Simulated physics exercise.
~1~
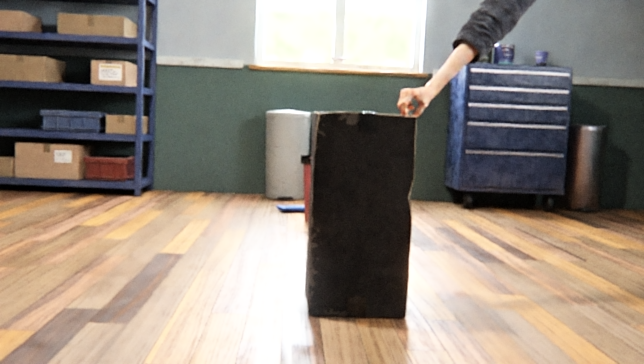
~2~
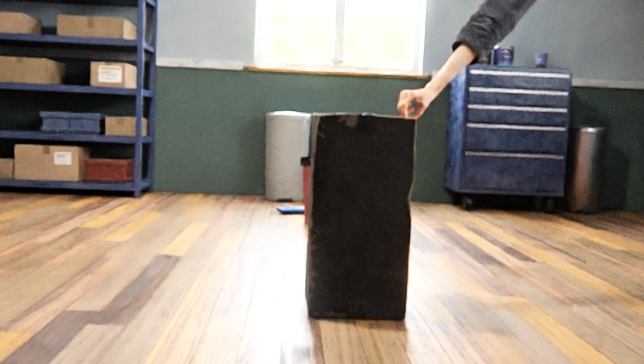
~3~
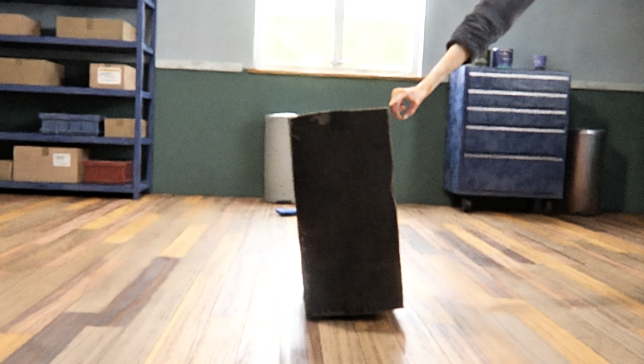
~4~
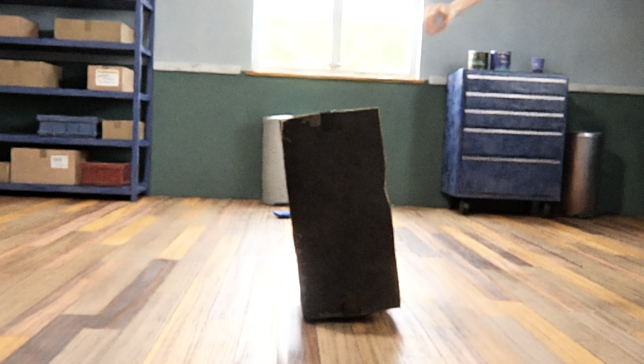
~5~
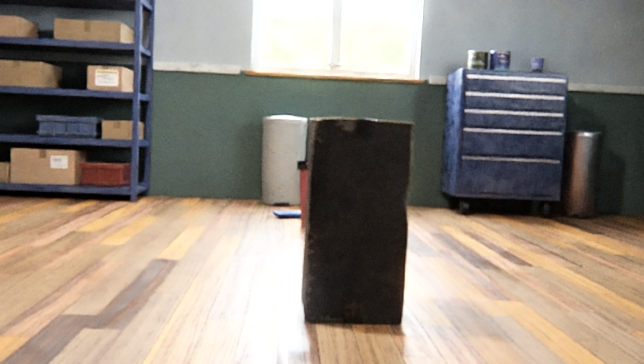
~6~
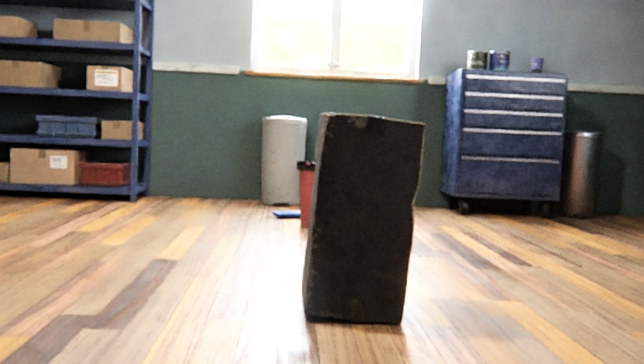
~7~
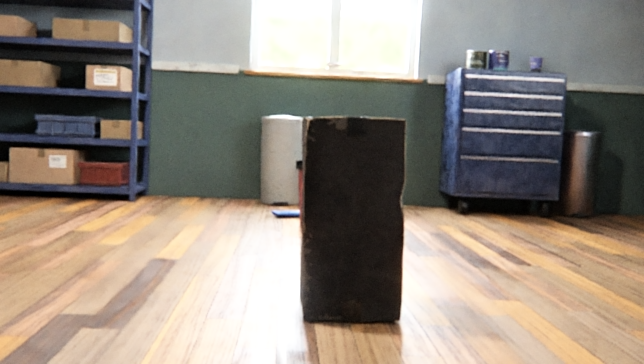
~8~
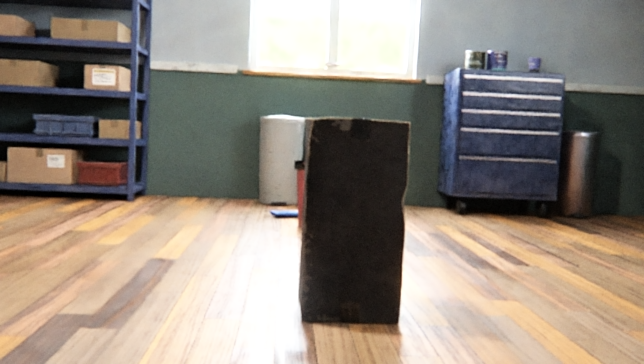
To begin with, a tall black parcel stands upright on a wooden floor, with a hand reaching in from the upper right to hold its top corner. Blue shelves of boxes, a bright window and a blue drawer cabinet are behind it. The hand tips the parcel a little to the left, then lets go and draws back out of view while the parcel leans. Left alone, it rocks back to the right, tilts slightly that way, and swings back with a smaller movement. Finally, it settles upright on its base and stays standing.
